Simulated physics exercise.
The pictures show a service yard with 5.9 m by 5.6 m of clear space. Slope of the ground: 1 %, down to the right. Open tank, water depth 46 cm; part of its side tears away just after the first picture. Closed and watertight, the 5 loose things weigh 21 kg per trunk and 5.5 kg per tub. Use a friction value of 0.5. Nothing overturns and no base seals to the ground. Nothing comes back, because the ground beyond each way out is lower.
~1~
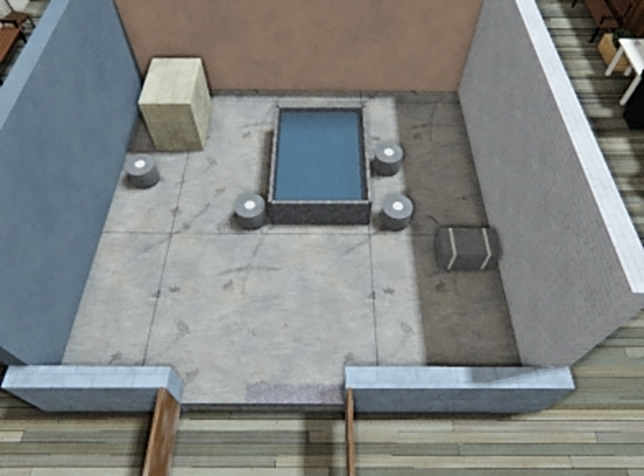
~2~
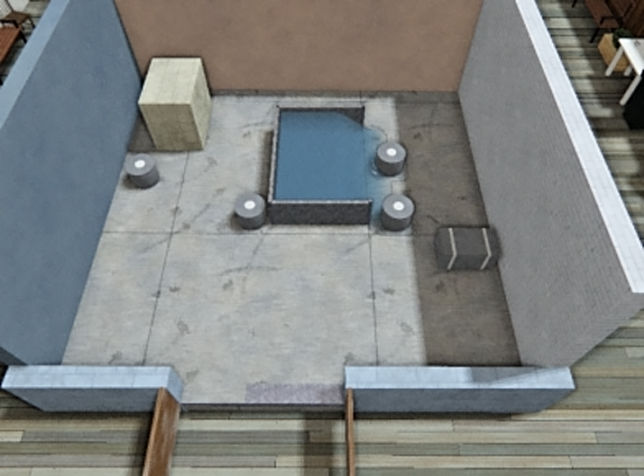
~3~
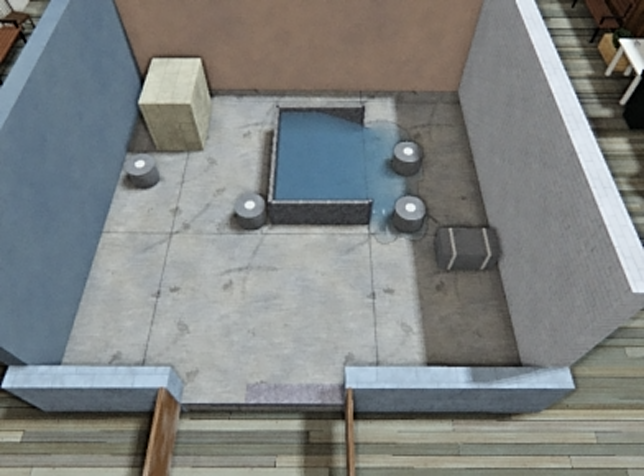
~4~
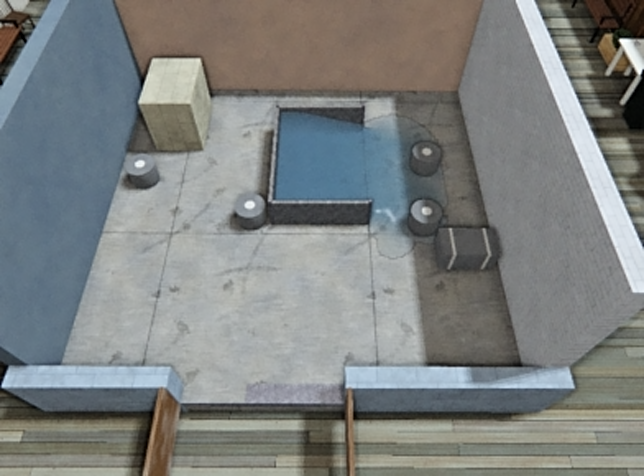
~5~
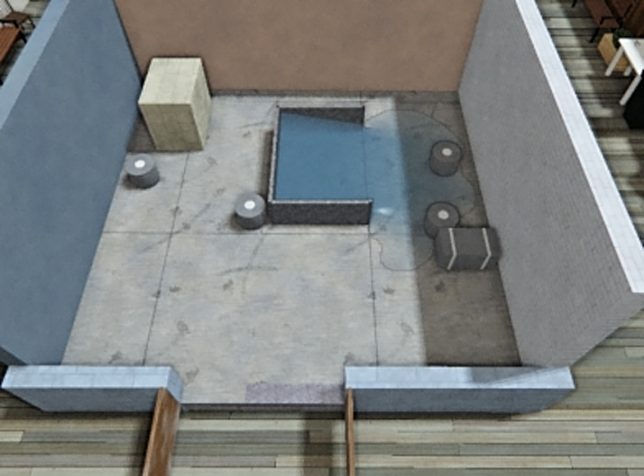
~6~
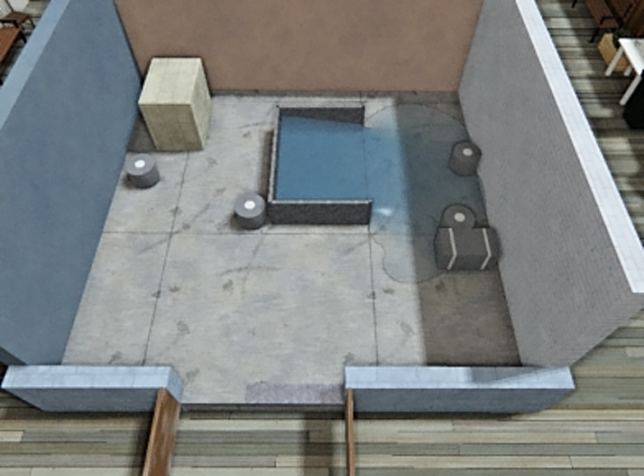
Water poured out through the torn right side of an open tank and spread across the yard floor, and two round gray tubs beside it slid right, toward the gray wall.
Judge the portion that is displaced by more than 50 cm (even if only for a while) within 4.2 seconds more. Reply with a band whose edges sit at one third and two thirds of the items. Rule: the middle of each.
Band: One third to two thirds.
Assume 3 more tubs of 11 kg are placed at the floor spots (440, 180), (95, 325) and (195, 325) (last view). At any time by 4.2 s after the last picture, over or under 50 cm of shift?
Reading them off in order: Clears the mark, not beyond, not beyond.
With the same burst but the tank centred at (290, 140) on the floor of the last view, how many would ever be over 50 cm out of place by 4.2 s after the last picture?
In that case the number is 3.
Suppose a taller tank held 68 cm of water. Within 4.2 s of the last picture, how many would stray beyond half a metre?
The answer would then be 3.
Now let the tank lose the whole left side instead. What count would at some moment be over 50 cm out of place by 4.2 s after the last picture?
2.
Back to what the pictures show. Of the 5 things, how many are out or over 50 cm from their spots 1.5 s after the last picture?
Answer: 3.
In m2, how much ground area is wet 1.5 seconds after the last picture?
I'd estimate close to 12 m2.
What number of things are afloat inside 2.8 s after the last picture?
Tally: 3 of them.
Then, 0.4 s after the last picture 2 of 5 are over 50 cm from their spots; 2 afloat.
Then, 1.5 s after the last picture 3 of 5 are over 50 cm from their spots; 2 afloat.
Then, 2.8 s after the last picture 3 of 5 are over 50 cm from their spots; 3 afloat.
Then, 4.2 s after the last picture 3 of 5 are over 50 cm from their spots, and 3 have been at some point; 2 afloat.
